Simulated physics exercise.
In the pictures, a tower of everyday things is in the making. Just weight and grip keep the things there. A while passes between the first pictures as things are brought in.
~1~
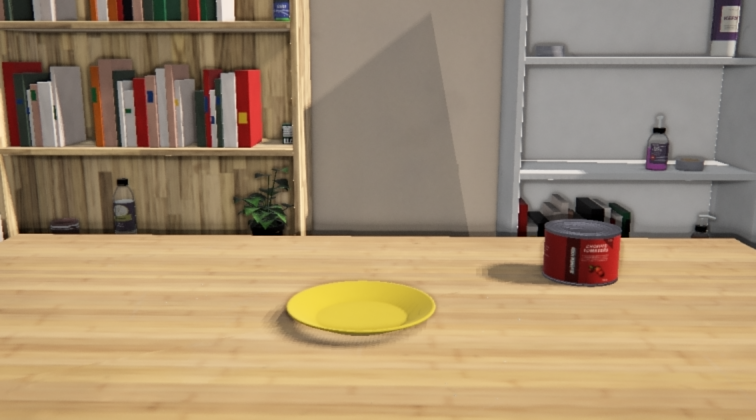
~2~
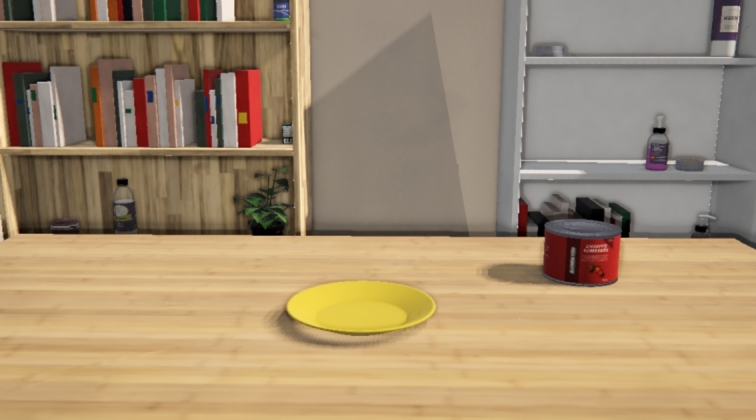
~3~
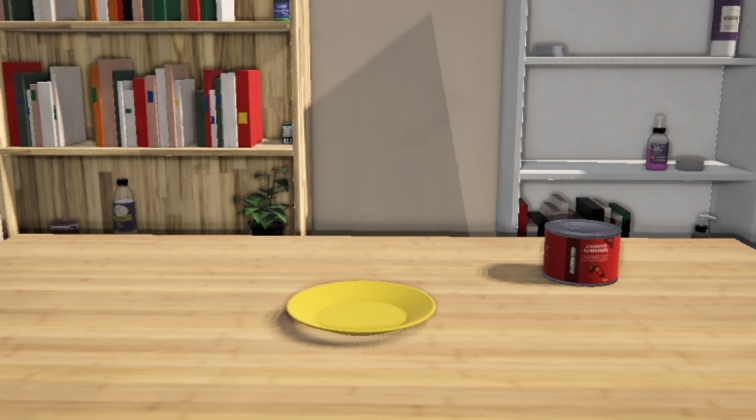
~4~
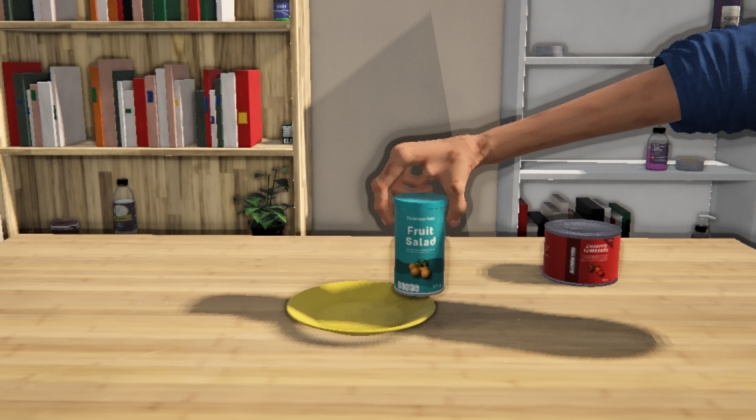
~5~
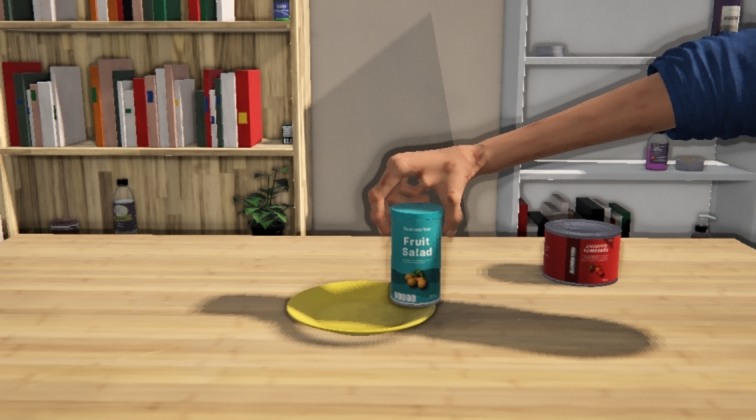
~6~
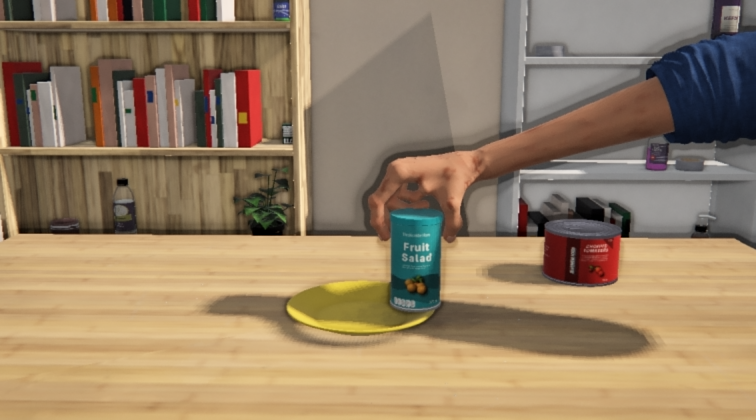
A hand lowers a turquoise tin onto the yellow plate's right side, near a red tub.
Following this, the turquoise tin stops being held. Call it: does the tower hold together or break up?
It holds together.
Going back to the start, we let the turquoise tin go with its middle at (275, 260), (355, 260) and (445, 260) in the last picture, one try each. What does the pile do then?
For the first case the pile falls over; for the second, it survives; for the third, it falls over.
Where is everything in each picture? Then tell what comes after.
In the first picture, the last thing is not in view yet; red tub (581, 251).
In the second picture, the last thing is not in view yet; red tub (581, 251).
In the third picture, the last thing is not in view yet; red tub (581, 251).
The fourth picture shows still above its spot; turquoise tin (420, 243); red tub (581, 251).
The fifth picture shows still above its spot; turquoise tin (416, 254); red tub (581, 251).
The sixth picture shows in place under the hand; turquoise tin (416, 259); red tub (581, 251).
Then, 0.30 s later than the last frame, all is still.
Then, 0.70 s later than the last frame, turquoise tin resting near (416, 260).
When it is over, all 3 as before. End places, in pixels of the last picture, turquoise tin near (416, 260). The pile stays up.
